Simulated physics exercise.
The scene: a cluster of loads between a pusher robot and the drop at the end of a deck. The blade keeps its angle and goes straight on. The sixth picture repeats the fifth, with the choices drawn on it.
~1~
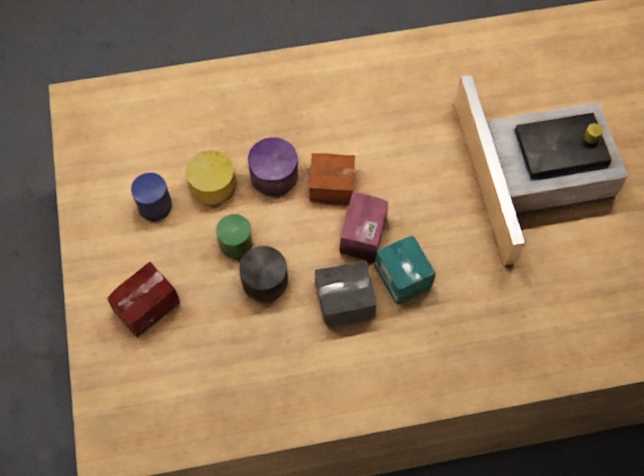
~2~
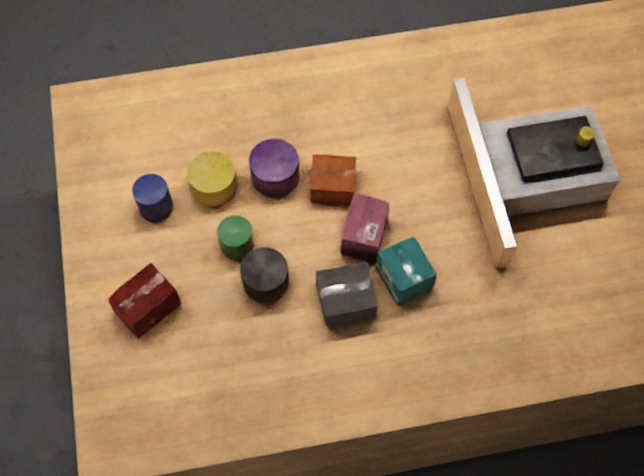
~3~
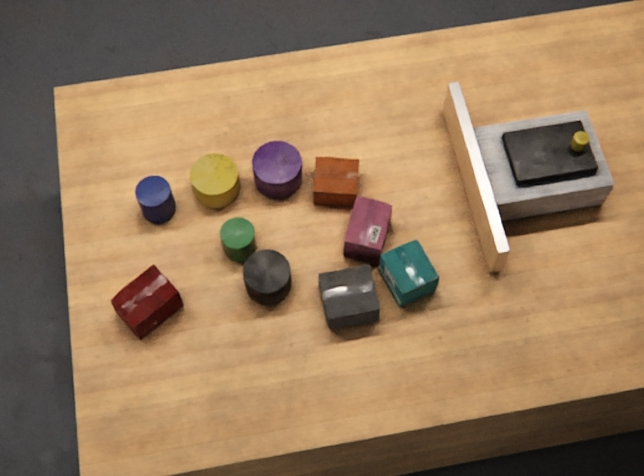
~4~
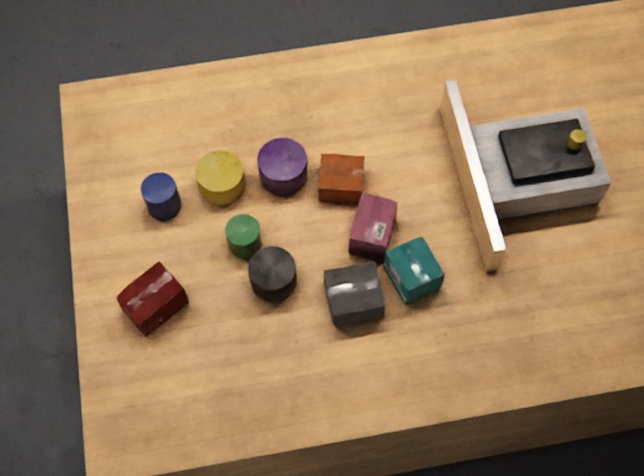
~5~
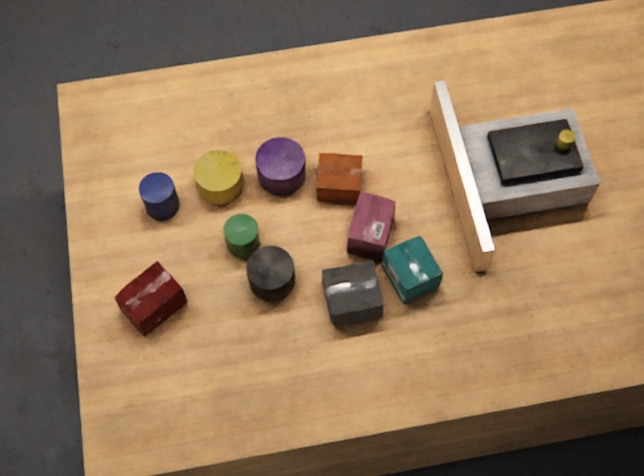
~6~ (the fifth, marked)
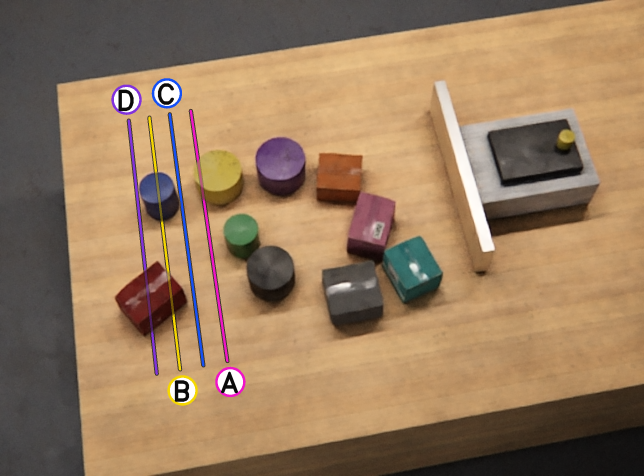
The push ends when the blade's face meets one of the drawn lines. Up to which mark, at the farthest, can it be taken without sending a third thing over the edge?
The farthest such stop is D.
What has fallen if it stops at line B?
The red box goes over.
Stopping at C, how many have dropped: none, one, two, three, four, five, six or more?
By then, none.
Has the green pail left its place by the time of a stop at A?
Yes.
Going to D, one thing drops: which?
It is the red box.
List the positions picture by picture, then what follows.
The first picture shows yellow canister (212, 177); blue canister (152, 197); orange box (332, 178).
The second picture shows robot (549, 148); pink box (365, 228).
The third picture shows robot (543, 153); green pail (238, 240).
The fourth picture shows robot (540, 151); black canister (273, 274).
The fifth picture shows robot (529, 151); turquoise parcel (412, 270); yellow canister (219, 177); blue canister (160, 197).
On the marked copy, A at (208, 228); B at (164, 235); C at (185, 232); D at (142, 239).
Following D. Soon after the start, robot (415, 170); grey box (296, 309); turquoise parcel (339, 285).
Later, robot (300, 189); red box (128, 307); blue canister (147, 206).
In the end, robot (208, 204); red box over the edge; blue canister (72, 223); one fallen.
As for the rest, A is within the limit but short; B is within the limit but short; C is within the limit but short.
